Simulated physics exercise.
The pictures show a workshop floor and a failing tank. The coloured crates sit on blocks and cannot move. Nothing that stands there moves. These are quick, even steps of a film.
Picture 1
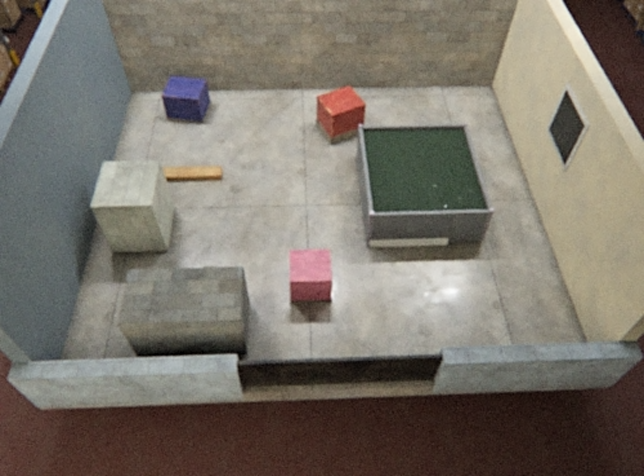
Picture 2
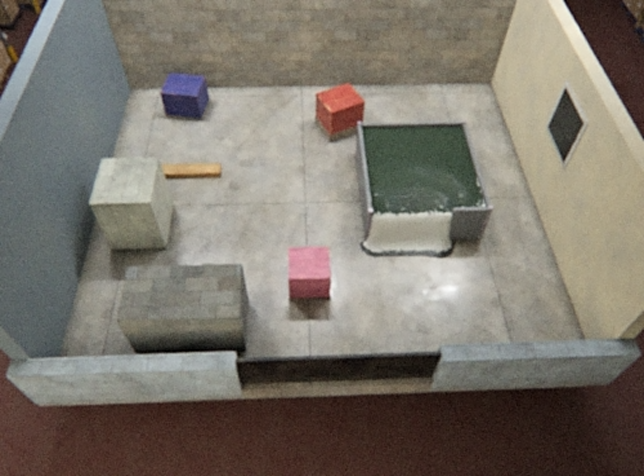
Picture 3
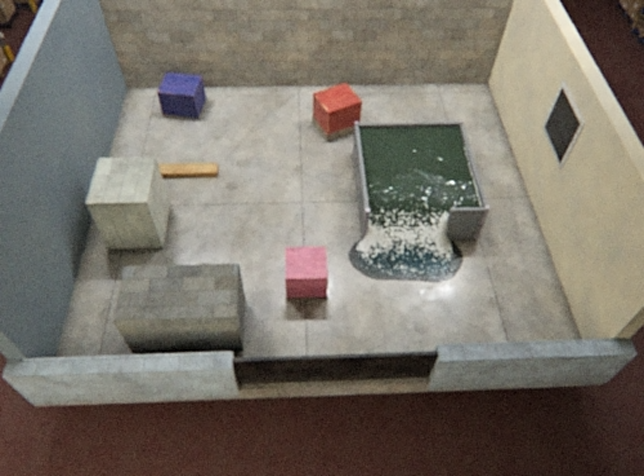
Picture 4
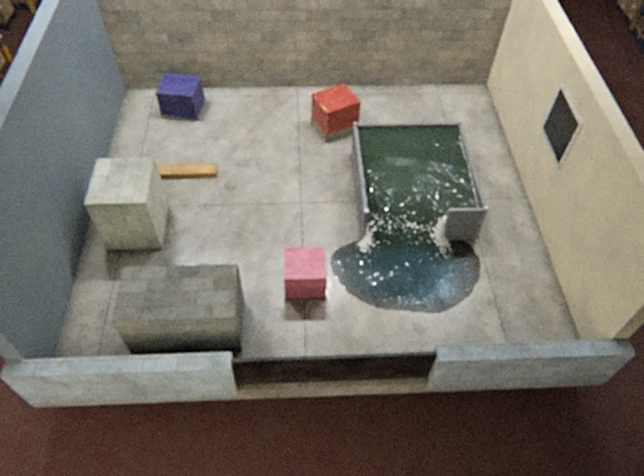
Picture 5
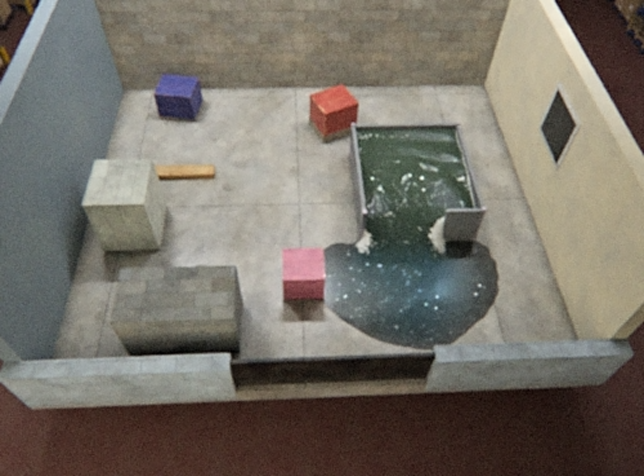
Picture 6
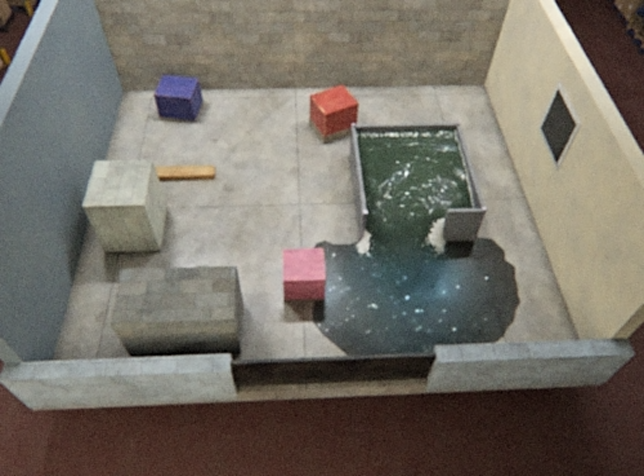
To begin with, a tank of still, dark green water stands among scattered blocks on a walled grey floor. Its front opens and water pours through the gap, foaming white. The dark puddle then spreads forward and sideways, reaching the pink block and the low front wall as the tank's surface churns.
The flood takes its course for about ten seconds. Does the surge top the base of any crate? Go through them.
In the end: The blue crate is soaked; the pink crate is soaked; the red crate keeps dry.
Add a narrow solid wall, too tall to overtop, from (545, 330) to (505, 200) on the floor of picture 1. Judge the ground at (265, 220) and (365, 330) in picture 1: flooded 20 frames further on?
In turn: Flooded, flooded.
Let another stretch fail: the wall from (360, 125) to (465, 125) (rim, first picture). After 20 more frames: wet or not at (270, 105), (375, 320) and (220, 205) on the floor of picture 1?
As listed: Covered, not flooded, under water.
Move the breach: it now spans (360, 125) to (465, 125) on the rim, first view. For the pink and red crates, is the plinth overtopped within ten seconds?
The pink one takes water; the red one is topped.
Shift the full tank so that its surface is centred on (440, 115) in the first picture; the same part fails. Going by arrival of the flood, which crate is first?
That is the one in pink.
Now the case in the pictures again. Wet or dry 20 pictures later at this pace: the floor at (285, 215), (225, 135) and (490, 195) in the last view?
As listed: Flooded, free of water, awash.
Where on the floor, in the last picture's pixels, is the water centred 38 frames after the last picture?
Near (363, 237).
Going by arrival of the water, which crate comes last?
I say the blue crate.
A moment on, water covers 20 % of the floor; the blue crate not reached, the pink crate water round its plinth, the red crate not reached.
Next, water covers 20 % of the floor; the blue crate not reached, the pink crate water round its plinth, the red crate not reached.
Then, water covers 45 % of the floor; the blue crate not reached, the pink crate water round its plinth, the red crate not reached.
Later, water covers 85 % of the floor; the blue crate water round its plinth, the pink crate water round its plinth, the red crate water round its plinth.
In the end, water covers 100 % of the floor; the blue crate was topped, the pink crate was topped, the red crate stayed above the water.
